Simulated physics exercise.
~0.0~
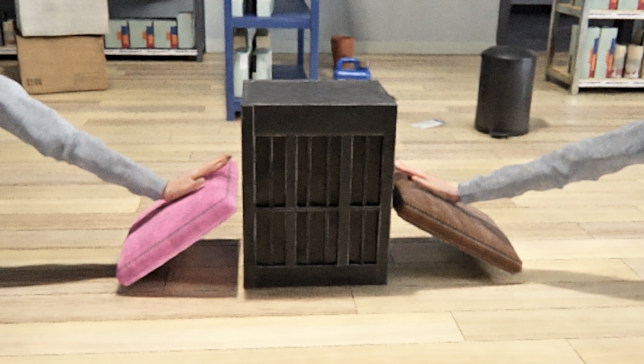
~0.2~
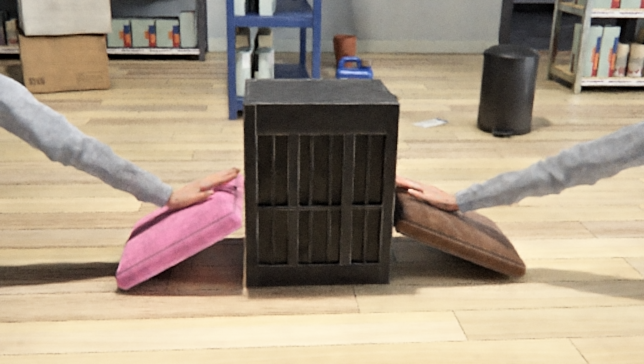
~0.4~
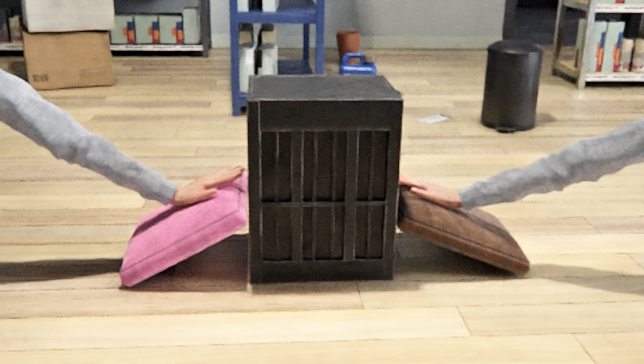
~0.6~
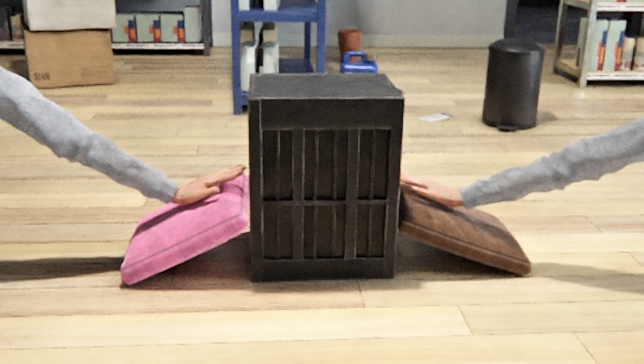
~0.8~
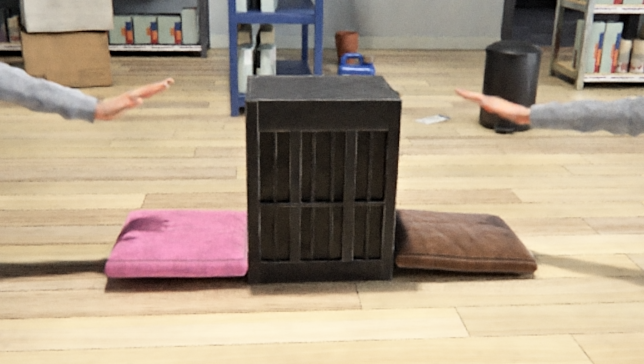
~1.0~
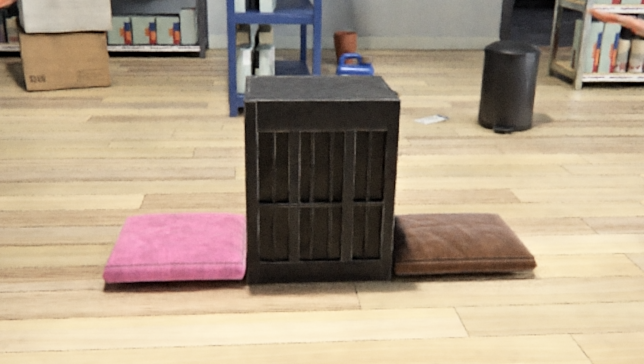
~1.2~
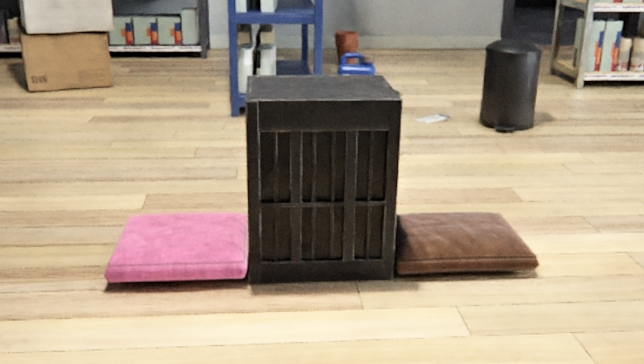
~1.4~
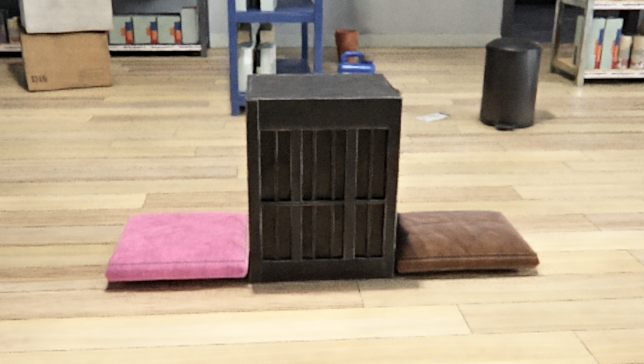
On a light wooden floor in a room with shelves, two hands lean a pink cushion and a brown pillow against opposite sides of a black crate, then let go and withdraw. Both slide down and end lying flat beside the crate, which stays in place.
